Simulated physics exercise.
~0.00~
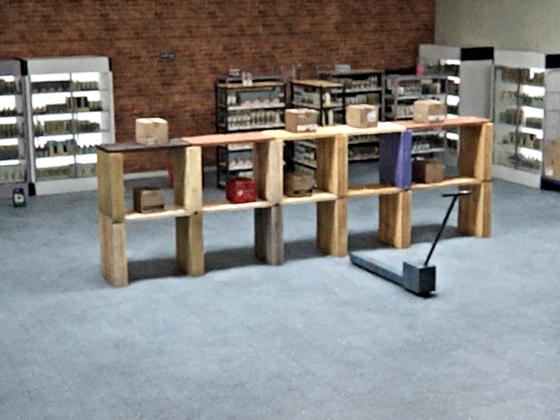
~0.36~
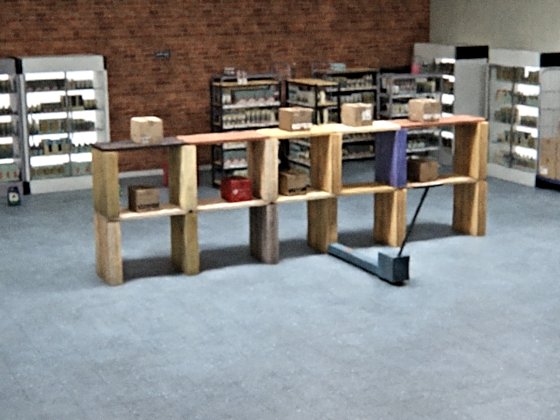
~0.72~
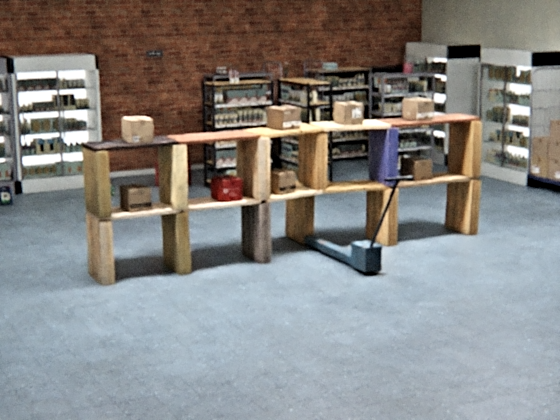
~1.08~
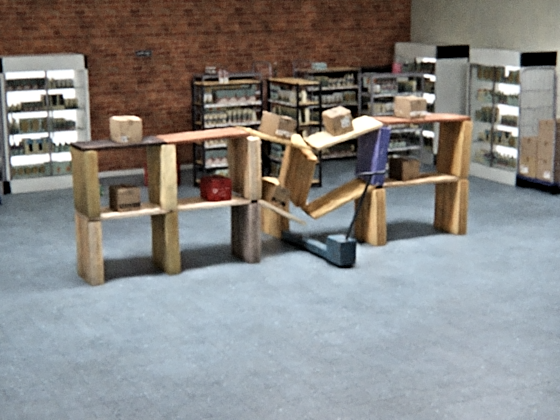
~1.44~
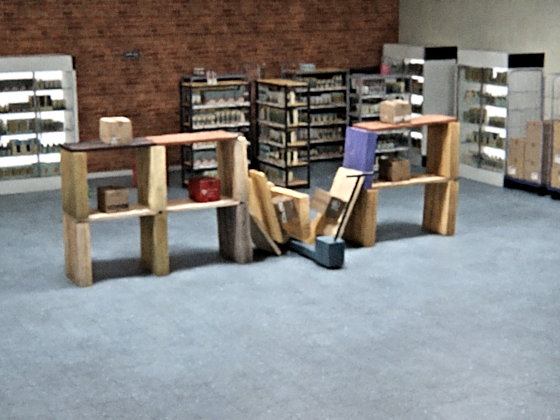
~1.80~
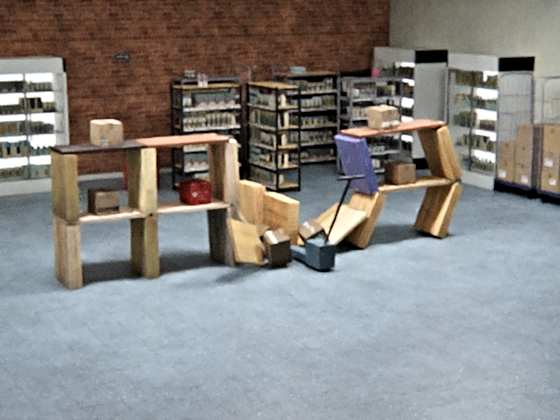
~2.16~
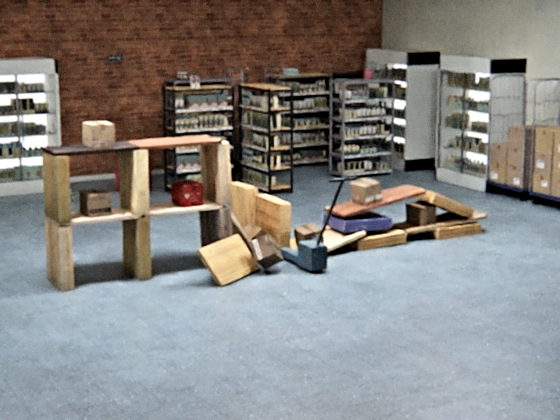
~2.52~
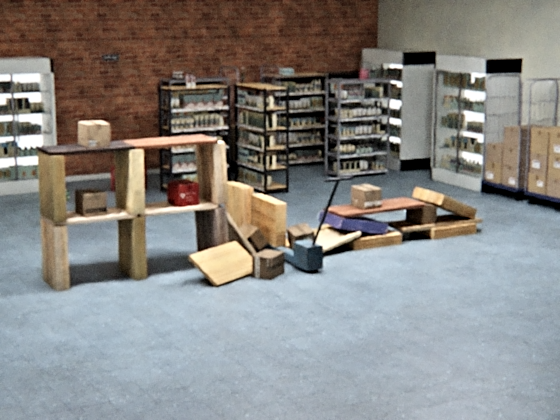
At first, a long two-tier structure of upright slabs and loose boards stands whole on a grey floor, cartons resting on both levels, as a low blue jack with a tall handle slides in from the right. The jack pushes under the structure near its middle, and the bay there buckles, its boards tilting and cartons sliding. That bay drops into a heap around the jack. Next, the right-hand section, with its blue upright, leans rightward and collapses flat. Finally, the left section still stands with its red carton in place, beside scattered slabs and the halted jack.
